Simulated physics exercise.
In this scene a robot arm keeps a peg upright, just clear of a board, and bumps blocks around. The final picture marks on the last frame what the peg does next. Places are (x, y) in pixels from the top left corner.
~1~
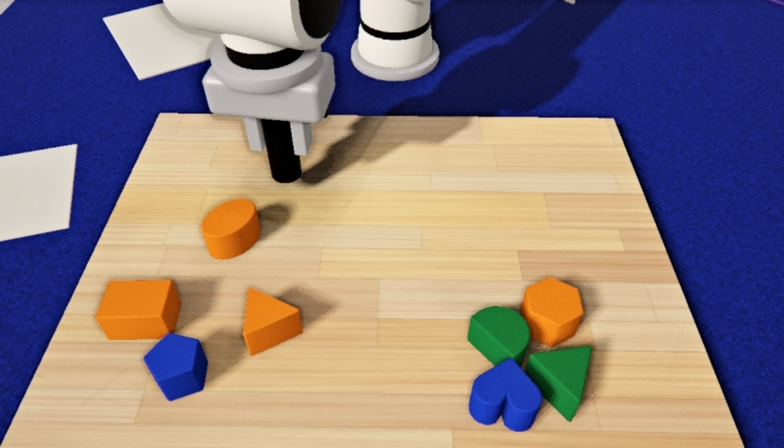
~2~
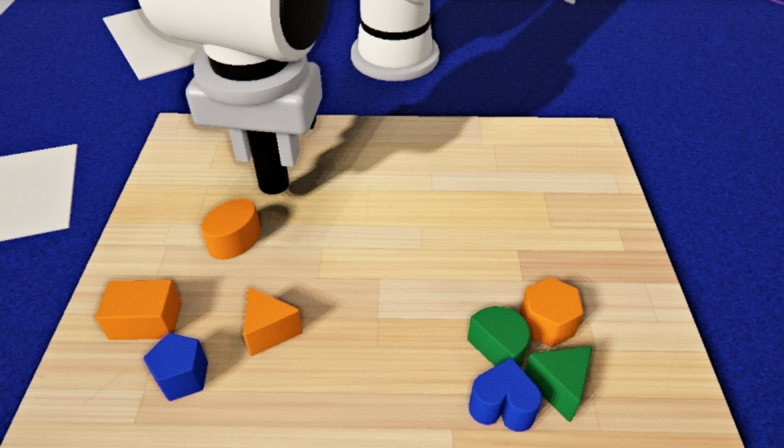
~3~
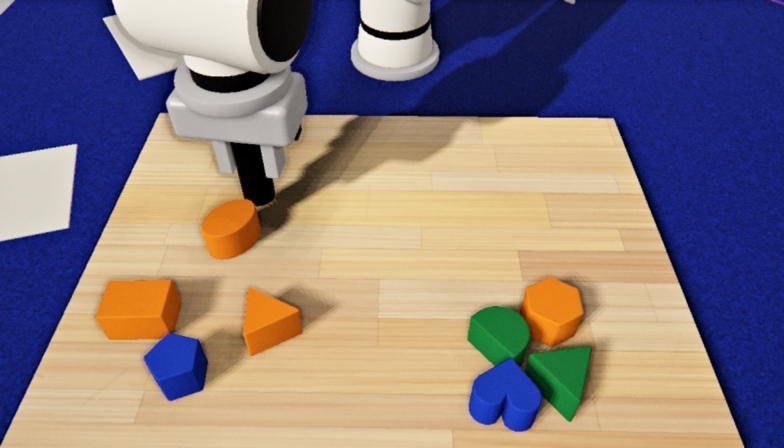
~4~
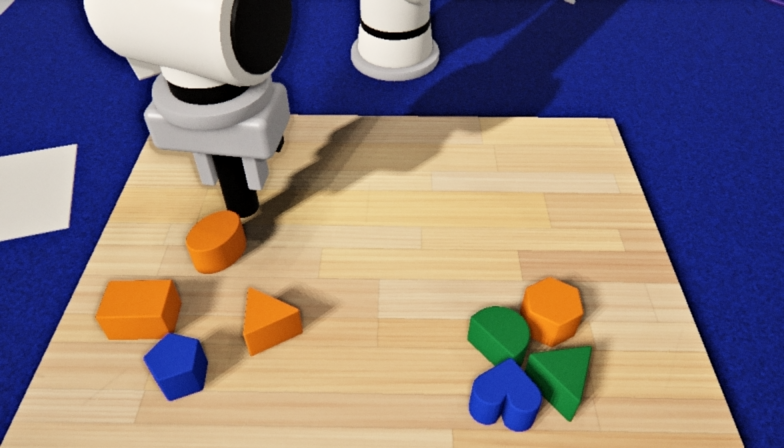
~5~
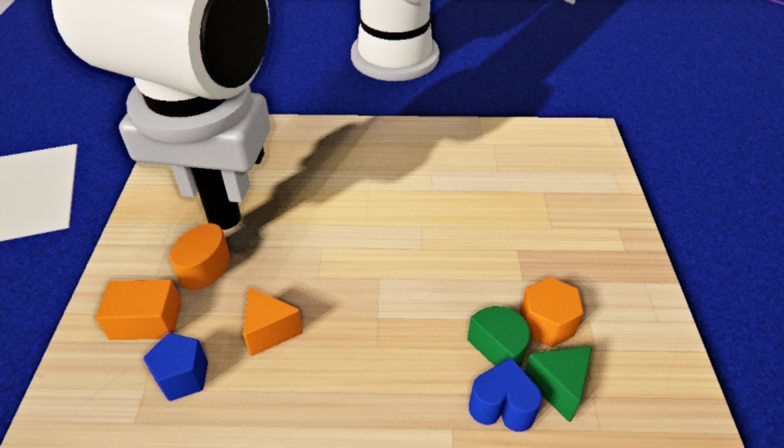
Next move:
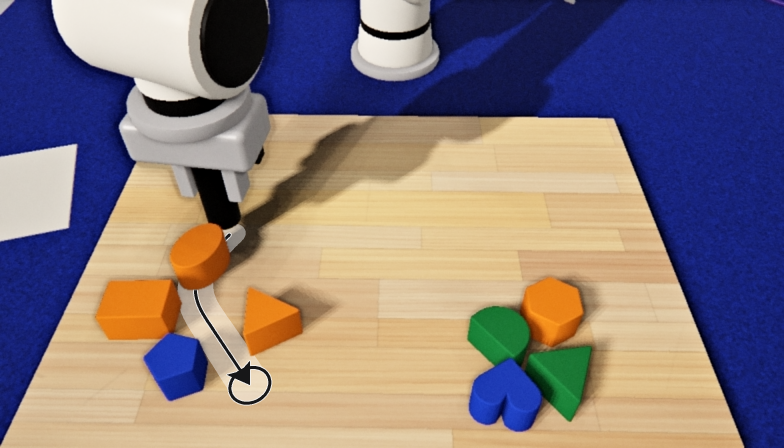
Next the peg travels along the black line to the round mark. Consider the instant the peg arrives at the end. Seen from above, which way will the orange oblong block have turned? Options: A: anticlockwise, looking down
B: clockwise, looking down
The answer is B.
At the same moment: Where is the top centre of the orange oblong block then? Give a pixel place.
Somewhere near (112, 327).
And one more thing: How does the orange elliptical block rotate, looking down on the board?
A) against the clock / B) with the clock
My pick is B.
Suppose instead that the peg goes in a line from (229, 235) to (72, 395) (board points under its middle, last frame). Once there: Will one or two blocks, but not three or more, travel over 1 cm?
Short answer: No.
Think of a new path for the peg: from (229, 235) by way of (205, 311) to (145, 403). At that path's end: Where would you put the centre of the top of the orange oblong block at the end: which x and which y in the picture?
I'd place it at (79, 342), taking the centre of its top.
The line goes from (229, 235) through (196, 282) and (215, 332) to (250, 385).
What follows on the original path. One third of the way, peg at (190, 266); orange oblong block at (119, 322), turned 65° clockwise; orange elliptical block at (170, 299), turned 25° anticlockwise.
Two thirds of the way, peg at (210, 318); orange oblong block at (112, 327), turned 80° clockwise; blue pentagon at (169, 396), turned 50° anticlockwise; orange elliptical block at (166, 350), turned 20° clockwise.
At the end, peg at (245, 370); orange oblong block at (112, 327), turned 80° clockwise; blue pentagon at (170, 402), turned 40° anticlockwise; orange elliptical block at (167, 357), turned 50° clockwise; orange triangular piece at (265, 312), turned 15° anticlockwise.
